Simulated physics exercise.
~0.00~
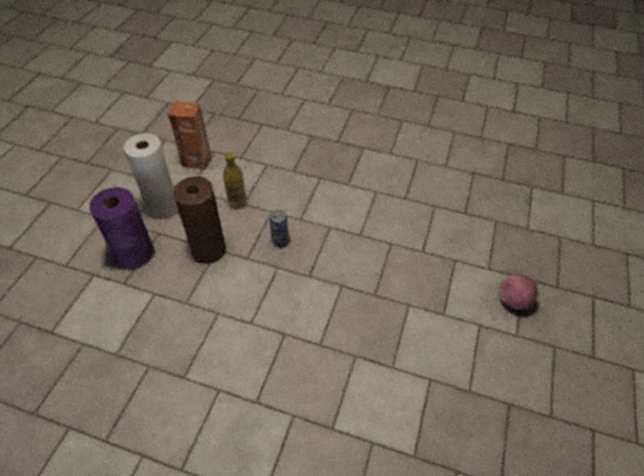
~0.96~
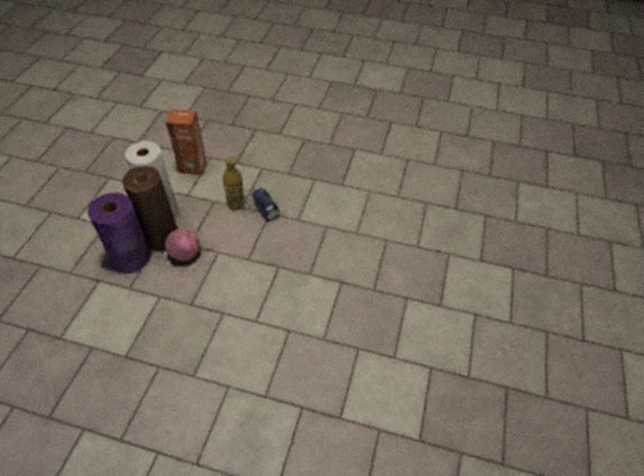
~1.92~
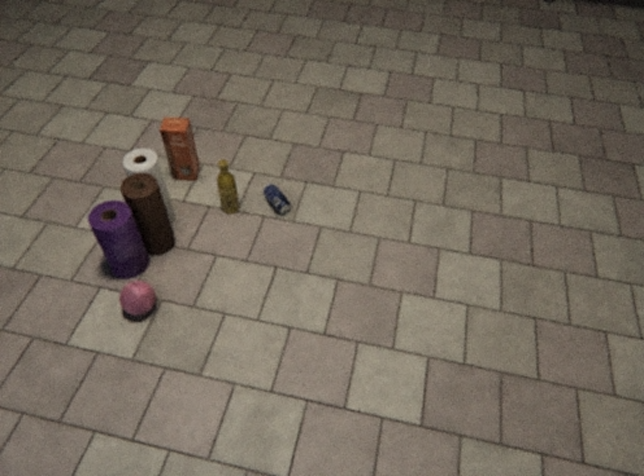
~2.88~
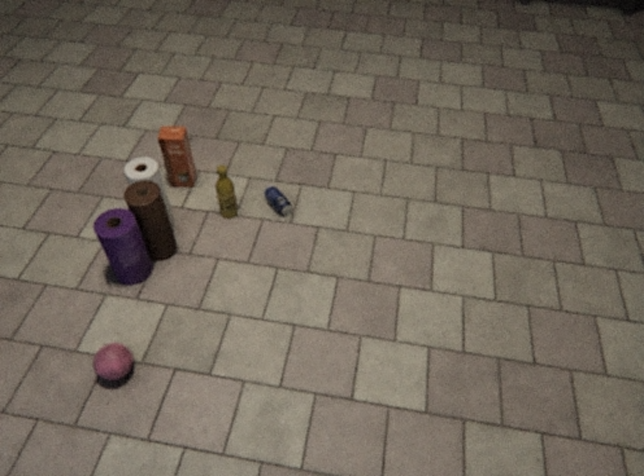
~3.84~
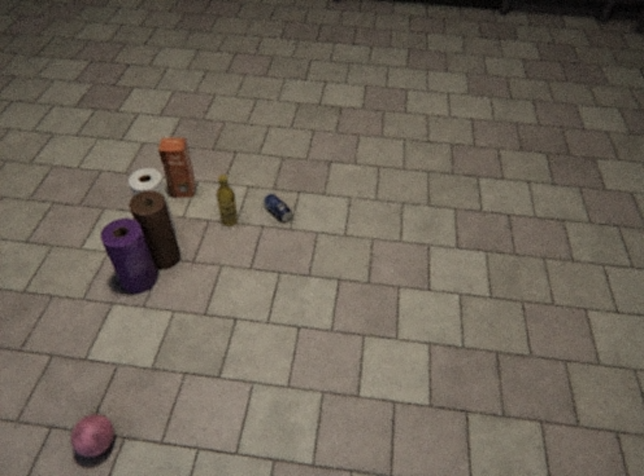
A white roll stood on a tiled floor with purple and brown rolls, an orange carton, a yellow bottle and a blue can as a pink ball rolled in from the right; the can toppled, the brown roll shifted left, and the ball rolled away toward the lower left.
